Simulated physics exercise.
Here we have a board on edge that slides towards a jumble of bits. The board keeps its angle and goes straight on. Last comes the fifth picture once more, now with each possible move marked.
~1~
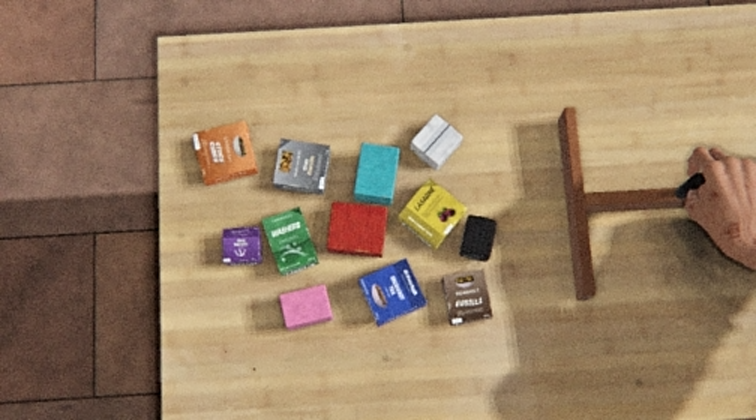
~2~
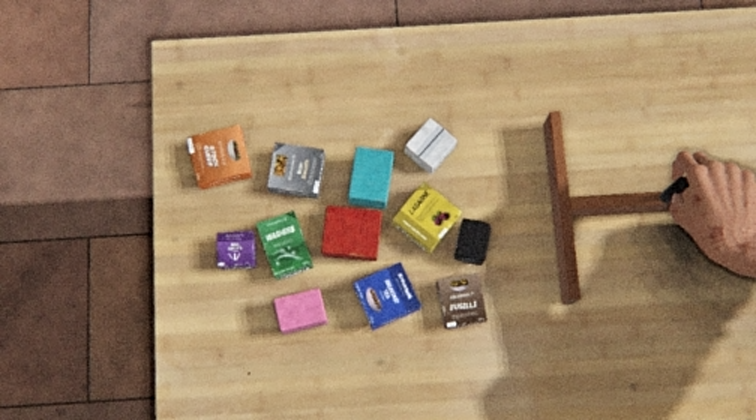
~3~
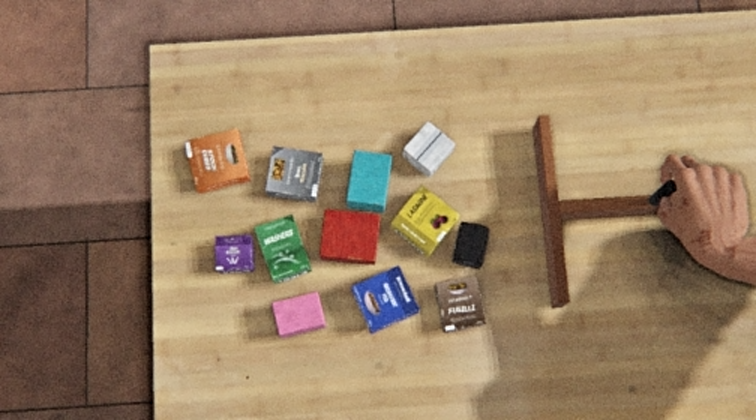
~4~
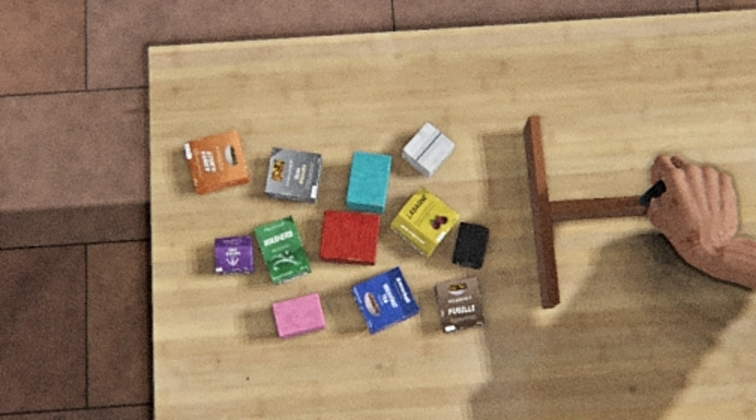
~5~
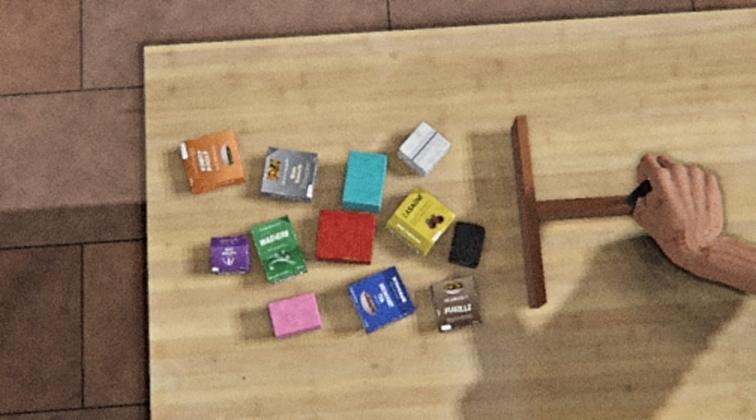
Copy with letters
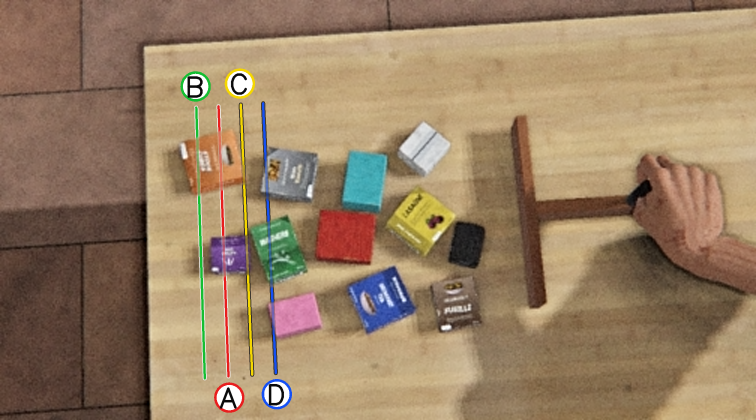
On a pale wooden tabletop above reddish-brown tiles, a hand at the right grips the handle of a T-shaped wooden board and slides it steadily left, narrowing the gap to a scattered group of colourful small packets and blocks.
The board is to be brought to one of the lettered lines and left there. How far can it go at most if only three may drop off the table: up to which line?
At D, and not beyond.
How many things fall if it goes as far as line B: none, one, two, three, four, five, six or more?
In all, six or more.
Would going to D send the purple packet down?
Yes.
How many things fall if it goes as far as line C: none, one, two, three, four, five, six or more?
In all, four.
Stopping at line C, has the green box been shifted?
Yes.
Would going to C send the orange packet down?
By then, yes.
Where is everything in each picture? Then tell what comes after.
In the first picture, red block (358, 230); yellow packet (433, 215); purple packet (242, 246).
In the second picture, board (565, 203); pink block (301, 312).
In the third picture, board (554, 207); blue packet (385, 300).
In the fourth picture, board (544, 208); orange packet (217, 163).
In the fifth picture, board (531, 207); black box (466, 245); grey packet (290, 176); brown packet (456, 305).
On the marked copy, A at (223, 237); B at (200, 239); C at (246, 235); D at (269, 234).
Following D. Soon after the start, board (438, 214); brown packet (416, 313); white box (398, 151).
Later, board (345, 220); purple packet (173, 280); orange packet (179, 151).
In the end, board (271, 225); purple packet over the edge; green box over the edge; two fallen.
As for the rest, A drops four; B drops seven; C drops four.
